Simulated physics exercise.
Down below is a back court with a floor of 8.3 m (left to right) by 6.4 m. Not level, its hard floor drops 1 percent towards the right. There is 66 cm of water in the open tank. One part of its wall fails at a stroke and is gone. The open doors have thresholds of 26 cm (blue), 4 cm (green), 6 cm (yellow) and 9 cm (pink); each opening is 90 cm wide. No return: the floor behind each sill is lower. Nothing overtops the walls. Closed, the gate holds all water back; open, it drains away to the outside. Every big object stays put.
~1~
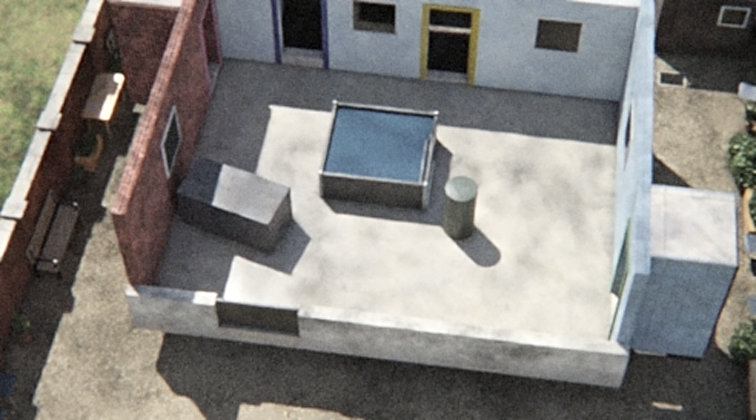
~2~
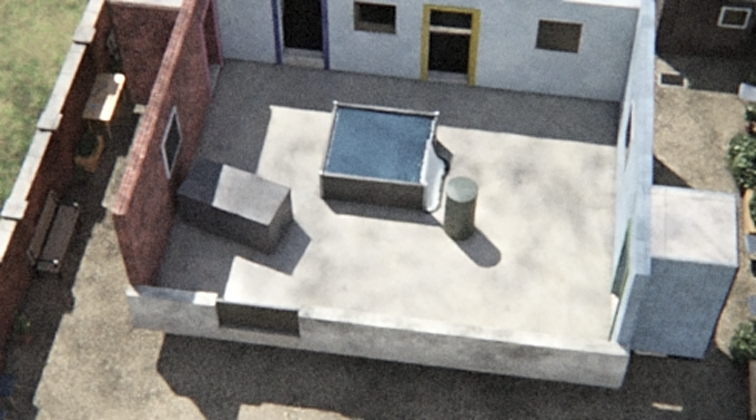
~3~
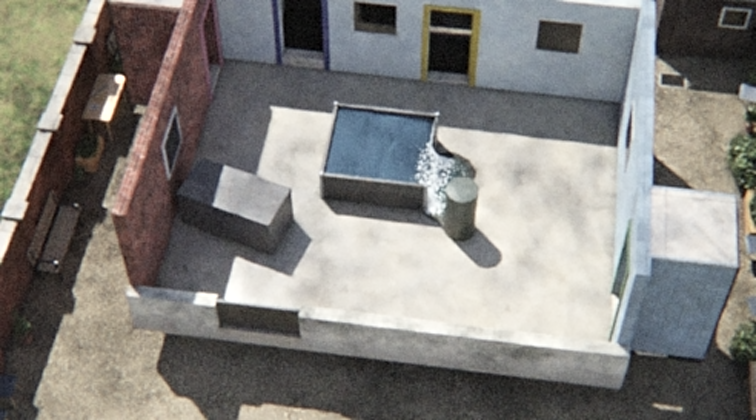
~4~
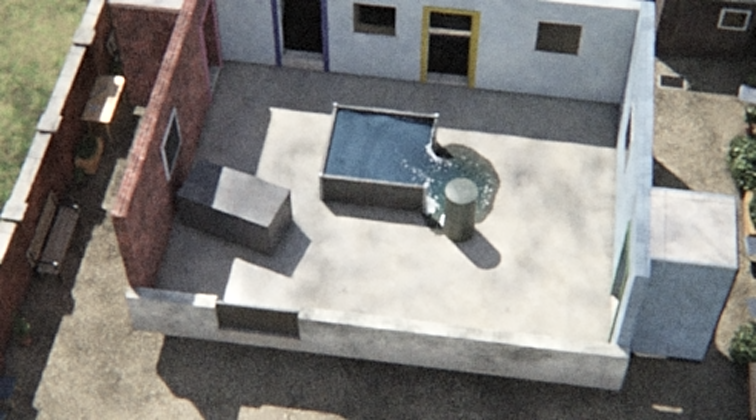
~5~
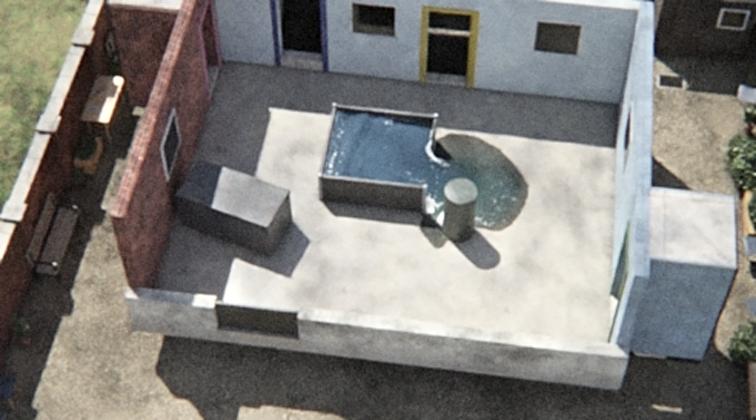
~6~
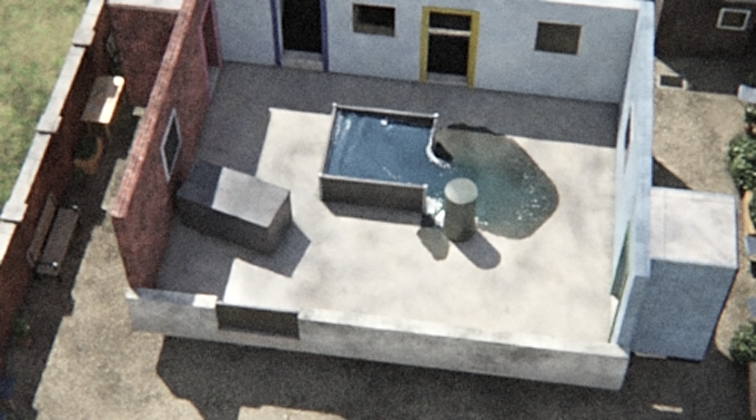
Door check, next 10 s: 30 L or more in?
In order: The blue door undershoots the limit, the green door overshoots the limit, the yellow door undershoots the limit, the pink door undershoots the limit.
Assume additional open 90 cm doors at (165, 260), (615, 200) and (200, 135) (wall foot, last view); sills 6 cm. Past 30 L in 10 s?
Check each in turn: The first fails, the second succeeds, the third fails.
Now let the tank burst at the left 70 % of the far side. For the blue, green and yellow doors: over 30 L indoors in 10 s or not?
Blue short, green short, yellow beyond.
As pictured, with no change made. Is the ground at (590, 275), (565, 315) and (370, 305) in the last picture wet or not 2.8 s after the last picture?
Listed in turn: Swamped / swamped / swamped.
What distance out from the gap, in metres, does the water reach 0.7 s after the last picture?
Some 4.0 metres from the gap.
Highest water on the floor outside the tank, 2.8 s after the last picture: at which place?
Pixel (616, 106), about.
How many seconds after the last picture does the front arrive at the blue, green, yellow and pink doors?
Blue = 5.5 s, green = 1.1 s, yellow = 3.4 s, pink = 7.0 s.
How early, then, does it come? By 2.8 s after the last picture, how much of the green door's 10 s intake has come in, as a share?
Share by then: ~ 20 %.
Then, 0.7 s after the last picture water covers 25 % of the floor and is deepest (33 cm) near (436, 195); blue door not reached, green door not reached, yellow door not reached, pink door not reached.
Then, 1.5 s after the last picture water covers 30 % of the floor and is deepest (34 cm) near (603, 207); blue door not reached, green door 10 cm at the sill, 0 L in, yellow door not reached, pink door not reached.
Then, 2.8 s after the last picture water covers 35 % of the floor and is deepest (30 cm) near (616, 106); blue door not reached, green door 8 cm at the sill, 19 L in, yellow door not reached, pink door not reached.
Then, 5.3 s after the last picture water covers 60 % of the floor and is deepest (15 cm) near (616, 106); blue door 1 cm at the sill, 0 L in, green door 9 cm at the sill, 45 L in, yellow door 4 cm at the sill, 0 L in, pink door not reached.
Then, 9.3 s after the last picture water covers 95 % of the floor and is deepest (10 cm) near (606, 367); blue door 5 cm at the sill, 0 L in, green door 8 cm at the sill, 98 L in, yellow door 3 cm at the sill, 0 L in, pink door 6 cm at the sill, 0 L in.
